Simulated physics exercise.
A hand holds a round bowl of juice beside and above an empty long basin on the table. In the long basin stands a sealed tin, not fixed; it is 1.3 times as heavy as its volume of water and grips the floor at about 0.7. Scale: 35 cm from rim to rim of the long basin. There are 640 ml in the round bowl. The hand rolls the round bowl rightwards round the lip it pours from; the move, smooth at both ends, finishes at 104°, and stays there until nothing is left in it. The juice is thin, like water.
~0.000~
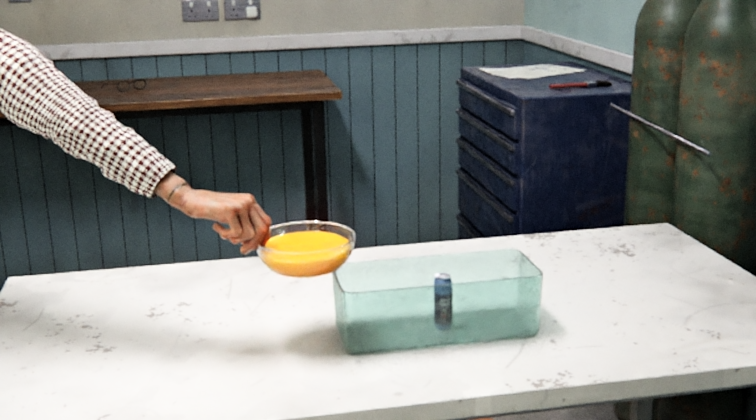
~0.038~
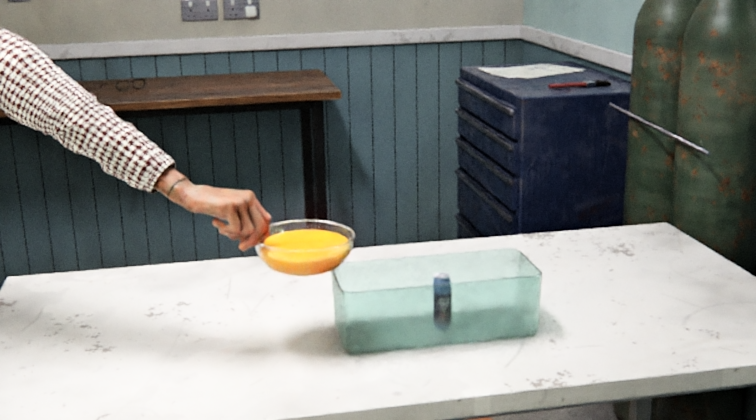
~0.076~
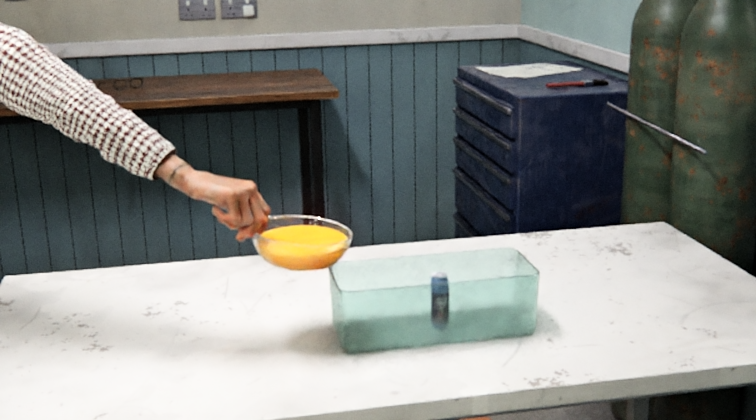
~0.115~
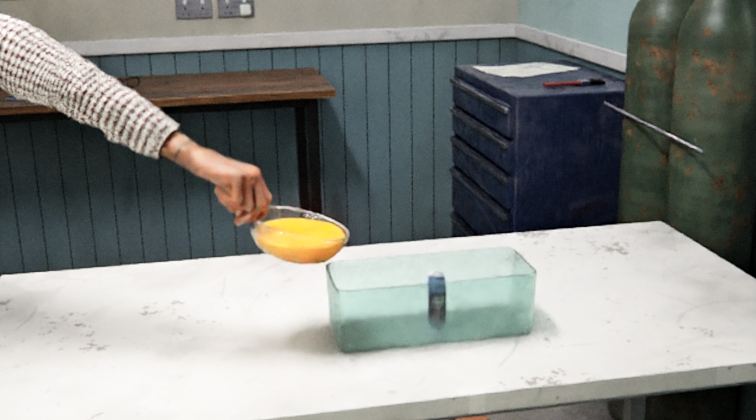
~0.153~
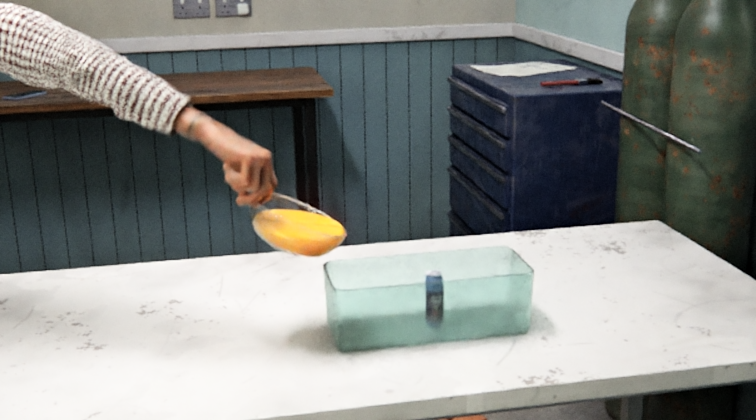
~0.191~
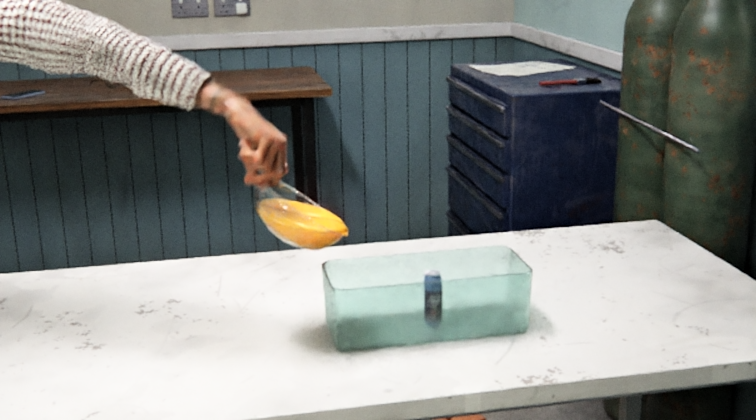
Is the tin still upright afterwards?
It goes over.
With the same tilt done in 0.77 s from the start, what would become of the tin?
The tin remains upright.
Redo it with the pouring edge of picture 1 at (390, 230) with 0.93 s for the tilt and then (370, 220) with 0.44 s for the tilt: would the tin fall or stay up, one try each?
First it keeps standing; then it falls.
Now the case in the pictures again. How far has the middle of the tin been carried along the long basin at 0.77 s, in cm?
About 6 cm.
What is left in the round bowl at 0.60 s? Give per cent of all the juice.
Some 0 per cent.
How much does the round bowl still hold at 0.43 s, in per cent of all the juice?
Near 12 in a hundred.
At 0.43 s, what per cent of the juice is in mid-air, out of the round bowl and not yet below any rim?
Some 68 per cent.
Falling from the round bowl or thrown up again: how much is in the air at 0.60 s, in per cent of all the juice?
About 1 per cent.
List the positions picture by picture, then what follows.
In the first frame, it leans 0°; its right rim is at (354, 234); the juice meets the walls at (258, 248) and (351, 241); the long basin's rim runs from (337, 280) to (531, 263); the tin's top is at (443, 278).
In the second frame, it leans 2°; its right rim is at (353, 234); the juice meets the walls at (258, 246) and (350, 240).
In the third frame, it leans 7°; its right rim is at (351, 233); the juice meets the walls at (255, 241) and (347, 236).
In the fourth frame, it leans 15°; its right rim is at (347, 232); the juice meets the walls at (253, 231) and (345, 230).
In the fifth frame, it leans 25°; its right rim is at (345, 232); the juice meets the walls at (253, 218) and (341, 225); 1 per cent is over the edge.
In the sixth frame, it leans 37°; its right rim is at (343, 231); the juice meets the walls at (256, 204) and (332, 218); 5 per cent is over the edge.
By 0.43 s the tilt is 102° and 12 per cent is still to pour; the tin stands where it began.
By 0.60 s the tilt is 104° and 0 per cent is still to pour; the tin leans 5°.
By 0.77 s the tilt is 104° and 0 per cent is still to pour; the tin leans 48°.
By 0.97 s the tilt is 104° and 0 per cent is still to pour; the tin lies on its side.
At rest the tin lies on its side.
